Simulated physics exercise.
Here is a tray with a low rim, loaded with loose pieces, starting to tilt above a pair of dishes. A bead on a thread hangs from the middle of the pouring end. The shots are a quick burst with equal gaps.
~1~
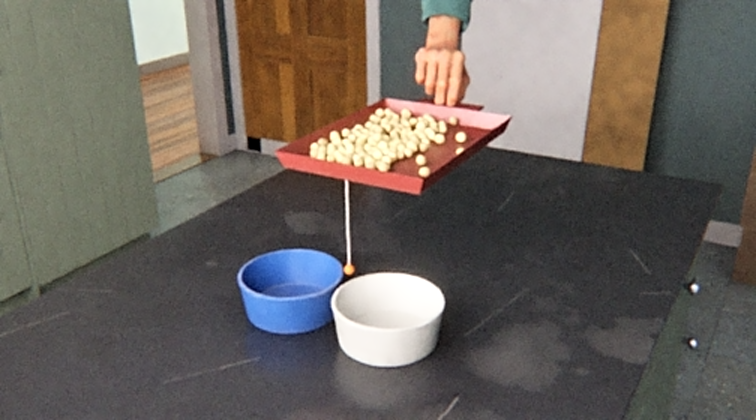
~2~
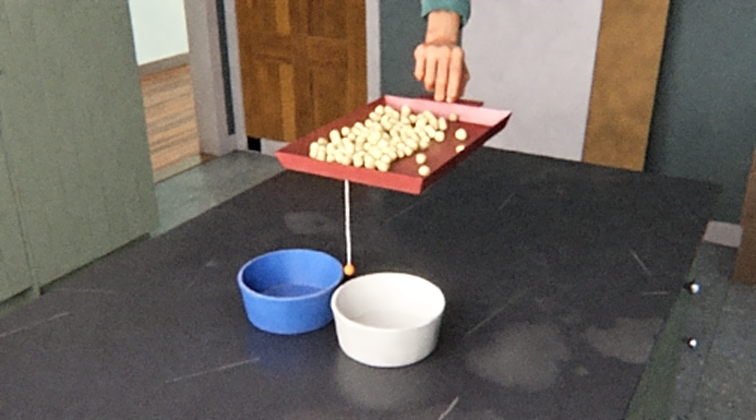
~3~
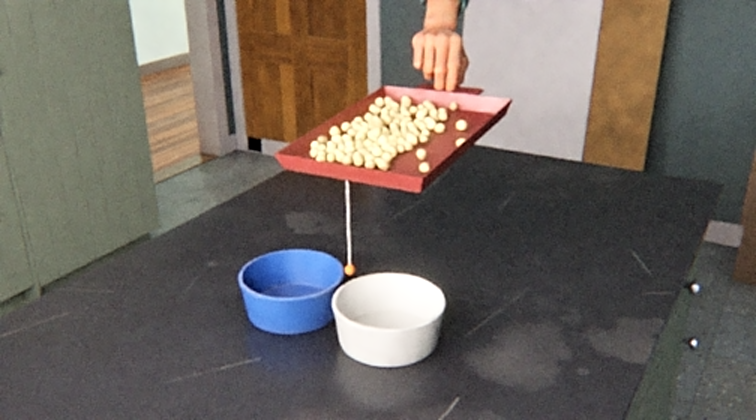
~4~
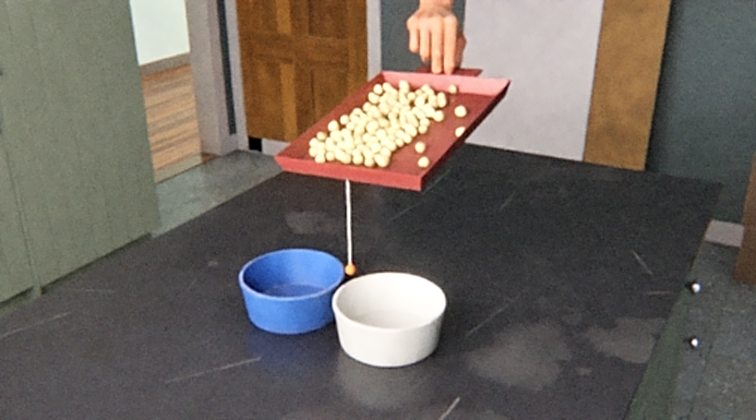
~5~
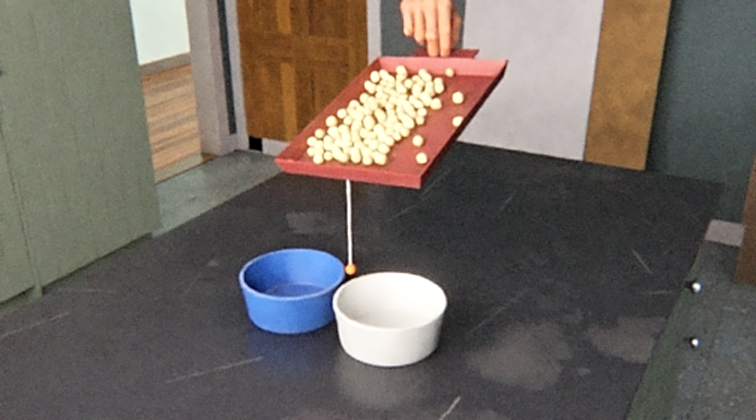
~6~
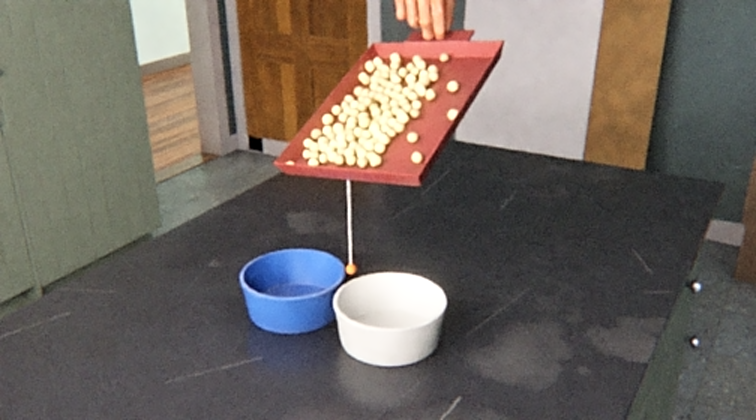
The video shows a hand raising the far end of a red tray of pale, rounded nuts above a blue dish and a white dish, tilting it gradually toward its near left corner as the nuts shift slightly down the tray.
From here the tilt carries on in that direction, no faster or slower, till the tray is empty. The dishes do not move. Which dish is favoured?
Fuller: The left-hand dish.
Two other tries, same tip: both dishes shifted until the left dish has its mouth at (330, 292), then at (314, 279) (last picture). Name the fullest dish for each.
At the first place the left dish, at the second left.
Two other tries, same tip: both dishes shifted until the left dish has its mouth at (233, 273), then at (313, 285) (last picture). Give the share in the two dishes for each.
Near 90 % and 60 %.
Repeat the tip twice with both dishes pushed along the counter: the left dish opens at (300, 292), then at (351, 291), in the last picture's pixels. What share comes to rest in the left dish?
The first gives 70 %, the second 20 %.
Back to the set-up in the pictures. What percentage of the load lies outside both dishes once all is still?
About 30 per cent.
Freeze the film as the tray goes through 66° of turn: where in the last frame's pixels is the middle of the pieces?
Roughly at (315, 153).
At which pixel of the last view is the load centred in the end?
Close to (286, 306).
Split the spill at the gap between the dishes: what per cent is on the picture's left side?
Some 90 per cent.
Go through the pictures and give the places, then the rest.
In the first picture, corners of the pouring end near (283, 150) and (420, 176), level; middle of the load near (386, 140), macadamia nuts; left dish near (261, 310); right dish near (360, 341); bead on its thread near (349, 270).
In the second picture, corners of the pouring end near (283, 151) and (419, 176), level; middle of the load near (386, 139).
In the third picture, corners of the pouring end near (282, 152) and (419, 175), tipped barely, lowest at the left corner; middle of the load near (386, 133).
In the fourth picture, corners of the pouring end near (282, 155) and (418, 173), tipped a little, lowest at the left corner; middle of the load near (385, 125).
In the fifth picture, corners of the pouring end near (281, 157) and (417, 172), tipped clearly, lowest at the left corner; middle of the load near (382, 118).
In the sixth picture, corners of the pouring end near (281, 160) and (415, 171), tipped clearly, lowest at the left corner; middle of the load near (377, 113), the bulk on the move; left dish near (263, 310); right dish near (362, 341).
Shortly afterwards, tray tipped steeply; the bulk on the tray; a little in the air.
Next, tray tipped past a quarter turn; a little on the tray; only a few in the right dish; near half in the left dish; near a quarter outside both; near a quarter in the air.
Some moments later, tray tipped past a quarter turn; only a few in the right dish; near two thirds in the left dish; near a quarter outside both.
In the end, tray tipped past a quarter turn; only a few in the right dish; near two thirds in the left dish; near a quarter outside both.
